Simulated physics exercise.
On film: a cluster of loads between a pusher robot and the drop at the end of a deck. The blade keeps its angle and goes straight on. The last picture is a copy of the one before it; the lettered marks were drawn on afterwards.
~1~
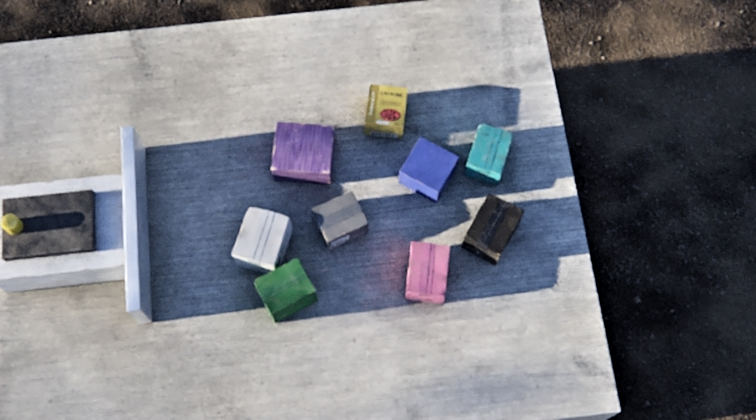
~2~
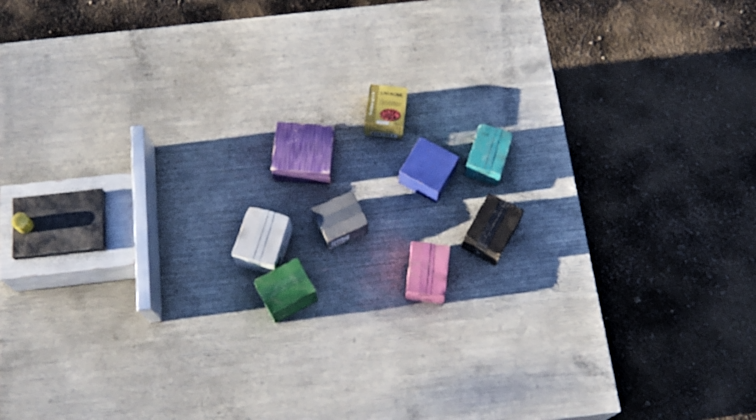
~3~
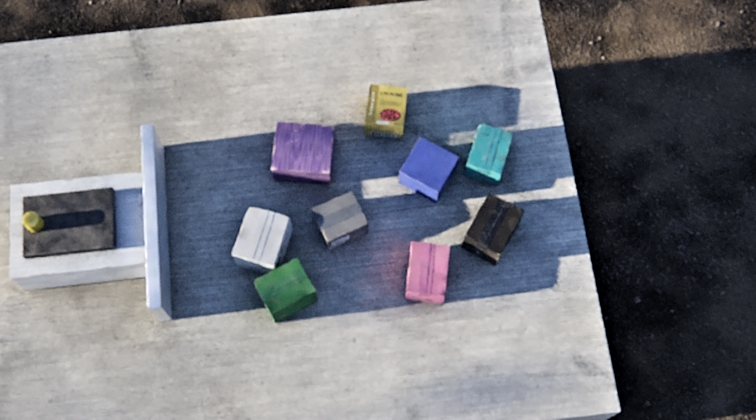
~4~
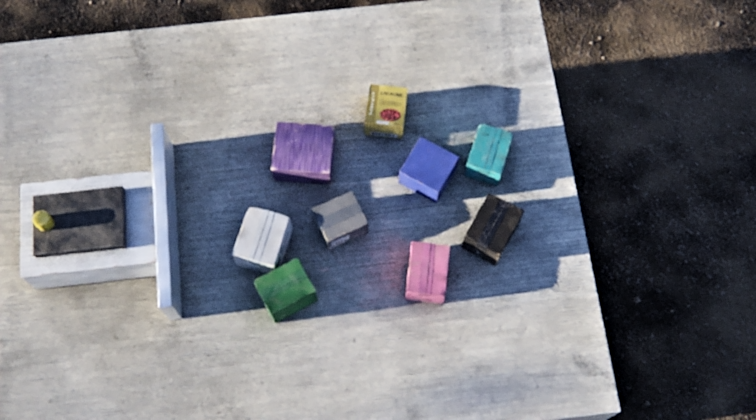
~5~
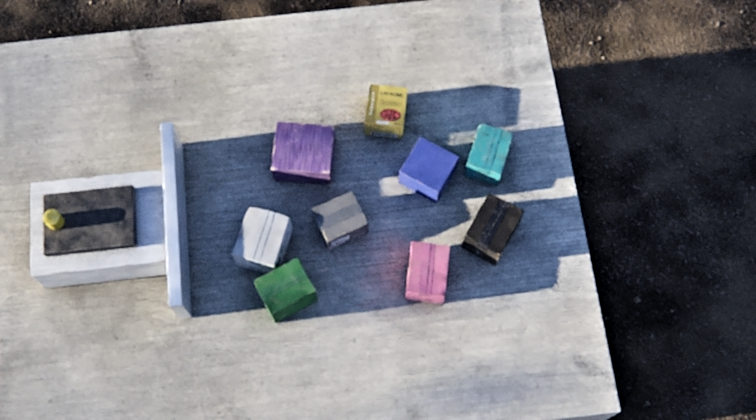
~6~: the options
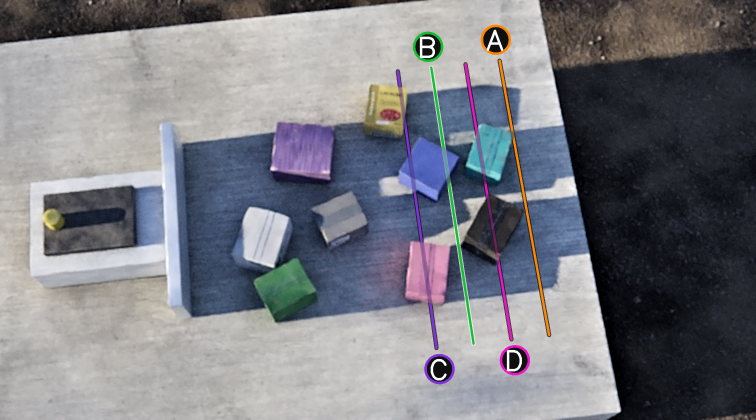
A white pusher robot slides slowly right across a deck toward a cluster of colourful boxes.
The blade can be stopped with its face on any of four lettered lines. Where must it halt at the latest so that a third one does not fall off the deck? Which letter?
D.
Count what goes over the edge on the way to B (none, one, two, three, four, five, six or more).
The count is none.
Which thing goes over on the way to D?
The turquoise parcel goes over.
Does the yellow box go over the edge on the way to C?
No.
On the marked copy, A at (523, 191); B at (451, 199); C at (416, 203); D at (487, 195).
Following D. Soon after the start, robot (211, 207); green box (328, 298); purple crate (317, 149).
Later, robot (327, 194); turquoise parcel (523, 148); black box (520, 230).
In the end, robot (415, 184); turquoise parcel over the edge; blue crate (560, 157); one fallen.
As for the rest, A drops four; B is within the limit but short; C is within the limit but short.
